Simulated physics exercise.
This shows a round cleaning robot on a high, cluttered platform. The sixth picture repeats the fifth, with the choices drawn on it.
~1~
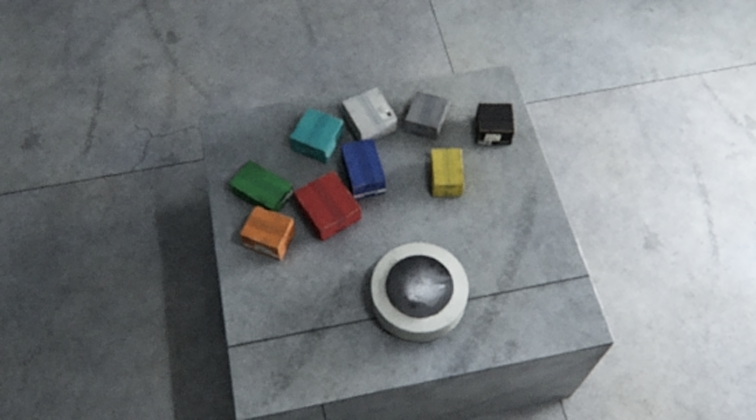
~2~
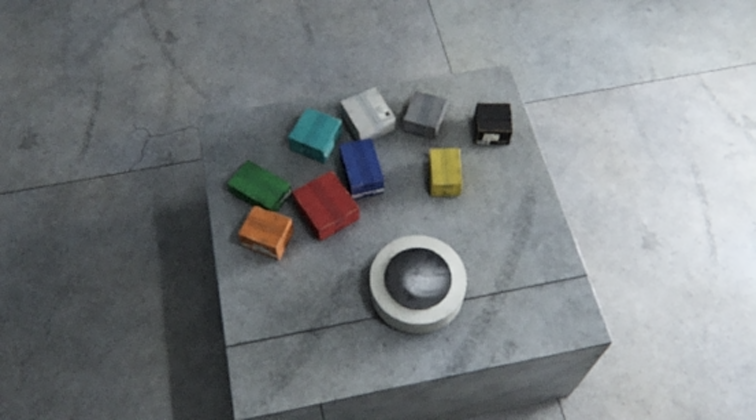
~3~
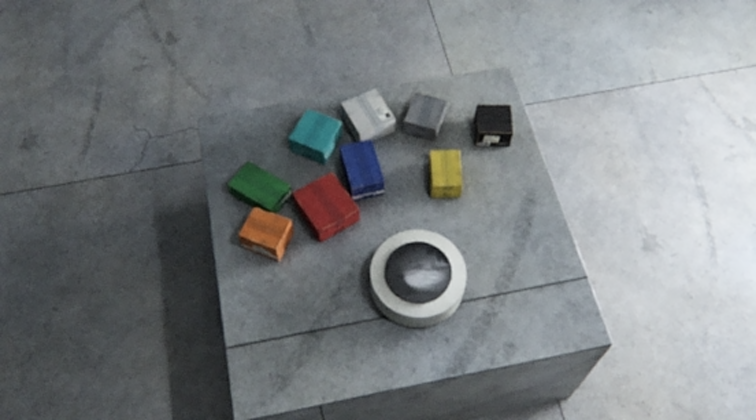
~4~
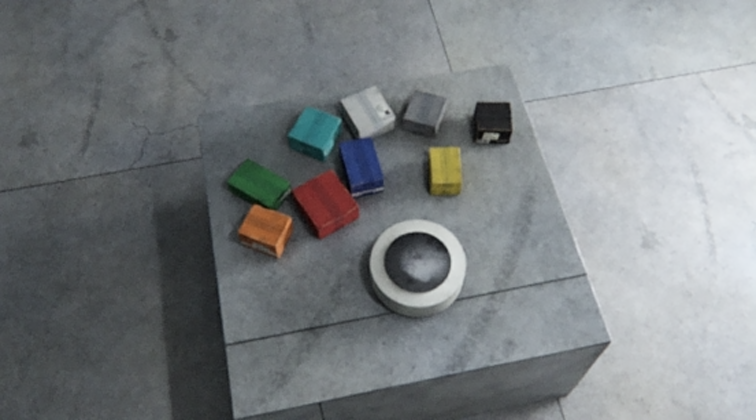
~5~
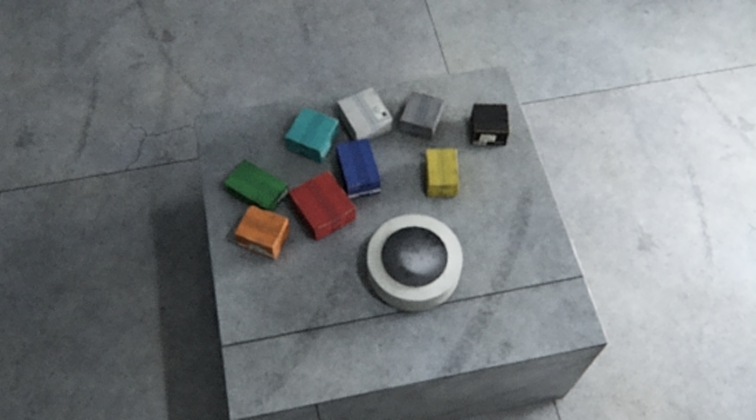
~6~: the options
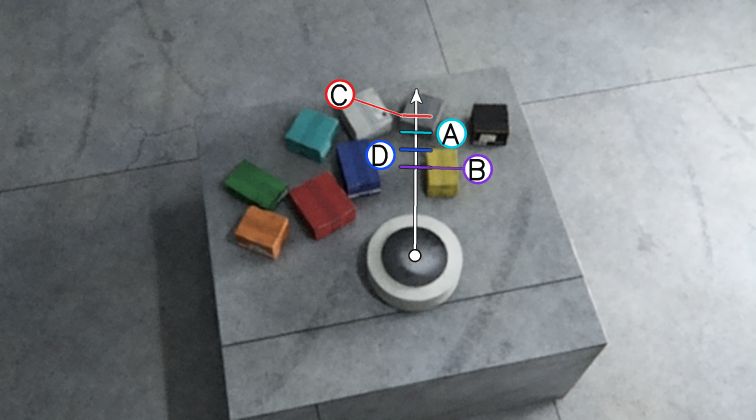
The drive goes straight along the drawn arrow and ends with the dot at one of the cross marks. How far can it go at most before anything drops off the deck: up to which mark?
The farthest safe stop is C.
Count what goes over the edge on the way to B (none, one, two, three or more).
In all, none.
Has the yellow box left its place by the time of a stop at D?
Yes.
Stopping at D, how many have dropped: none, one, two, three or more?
In all, none.
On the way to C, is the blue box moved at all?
Yes.
On the marked copy, A at (416, 133); B at (416, 167); C at (416, 116); D at (416, 150); the arrow from (415, 256) to (417, 90); the white dot at (415, 256).
Taking C. A third of the way, robot (415, 209); yellow box (448, 162); black parcel (490, 125).
Two thirds of the way, robot (415, 159); black parcel (504, 114); white parcel (362, 113).
When it is over, robot (415, 125); grey parcel (421, 78); black parcel (513, 109); nothing has fallen.
As for the rest, A is safe but short; B is safe but short; D is safe but short.
